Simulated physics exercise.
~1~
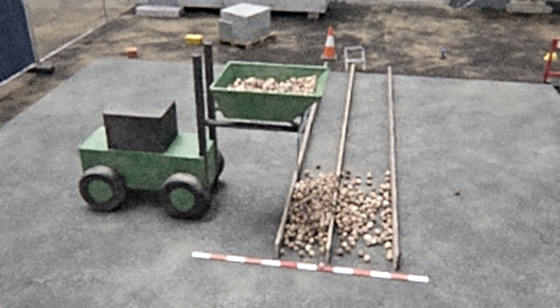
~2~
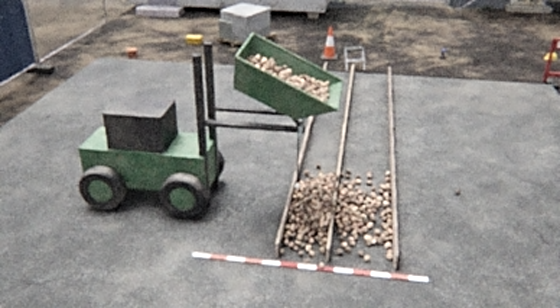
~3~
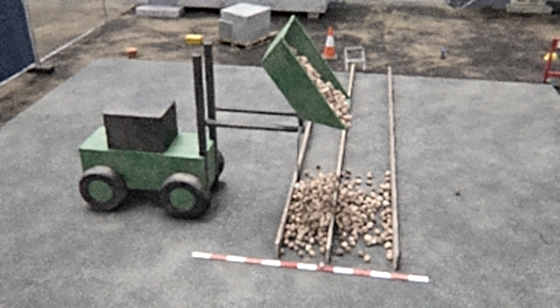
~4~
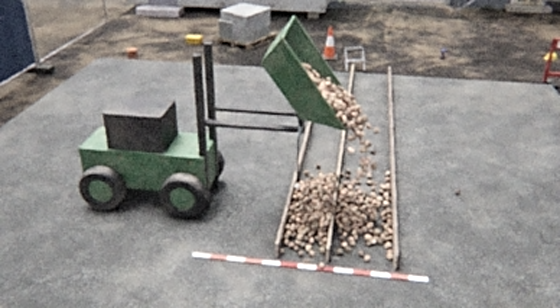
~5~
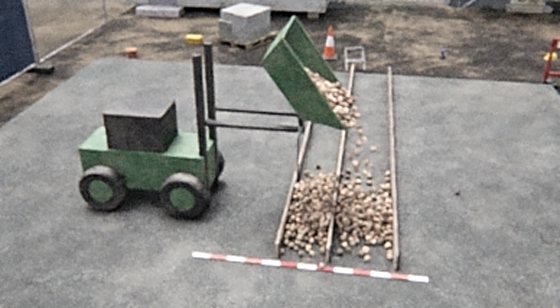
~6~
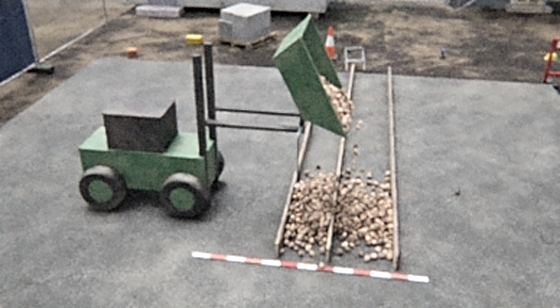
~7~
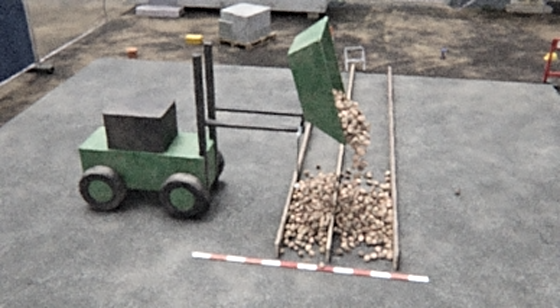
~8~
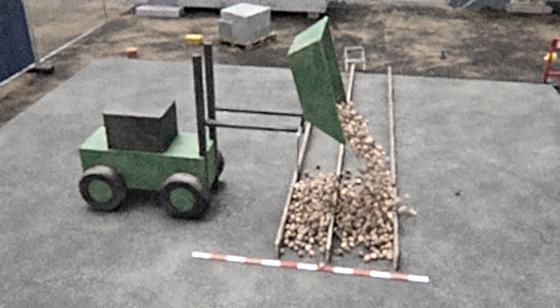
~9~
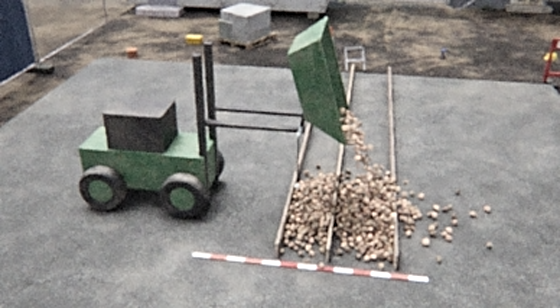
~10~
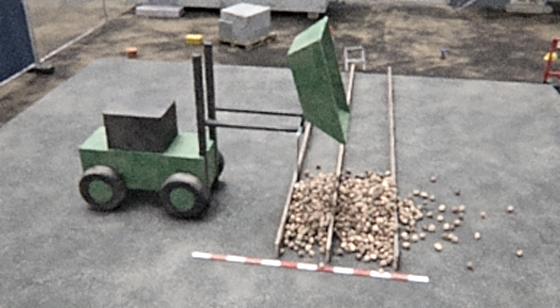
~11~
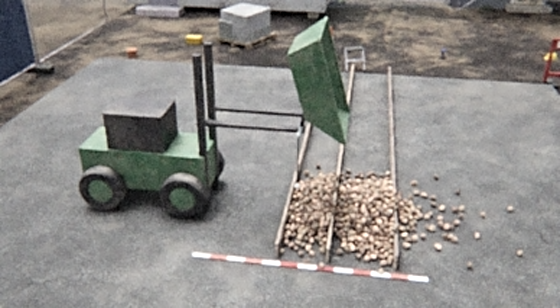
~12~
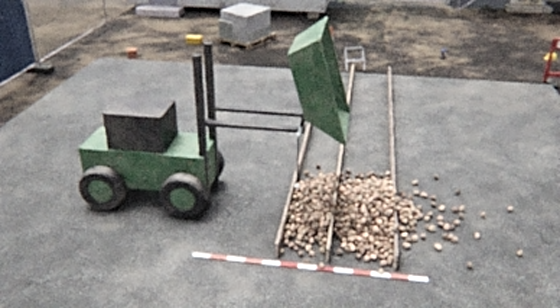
At first, a small green truck with a tall mast holds a green skip of tan stones level above three long boards, where more stones already lie in the two bays between them. The skip tips down to the right until its load slides to the lip and a few stones begin to trickle out. It pauses while the trickle dwindles, then tips steeper, and the stones pour into the far bay. Some spill over the last board and scatter across the grey ground. Finally the steeply tilted skip hangs empty above the enlarged heap, and everything lies still.
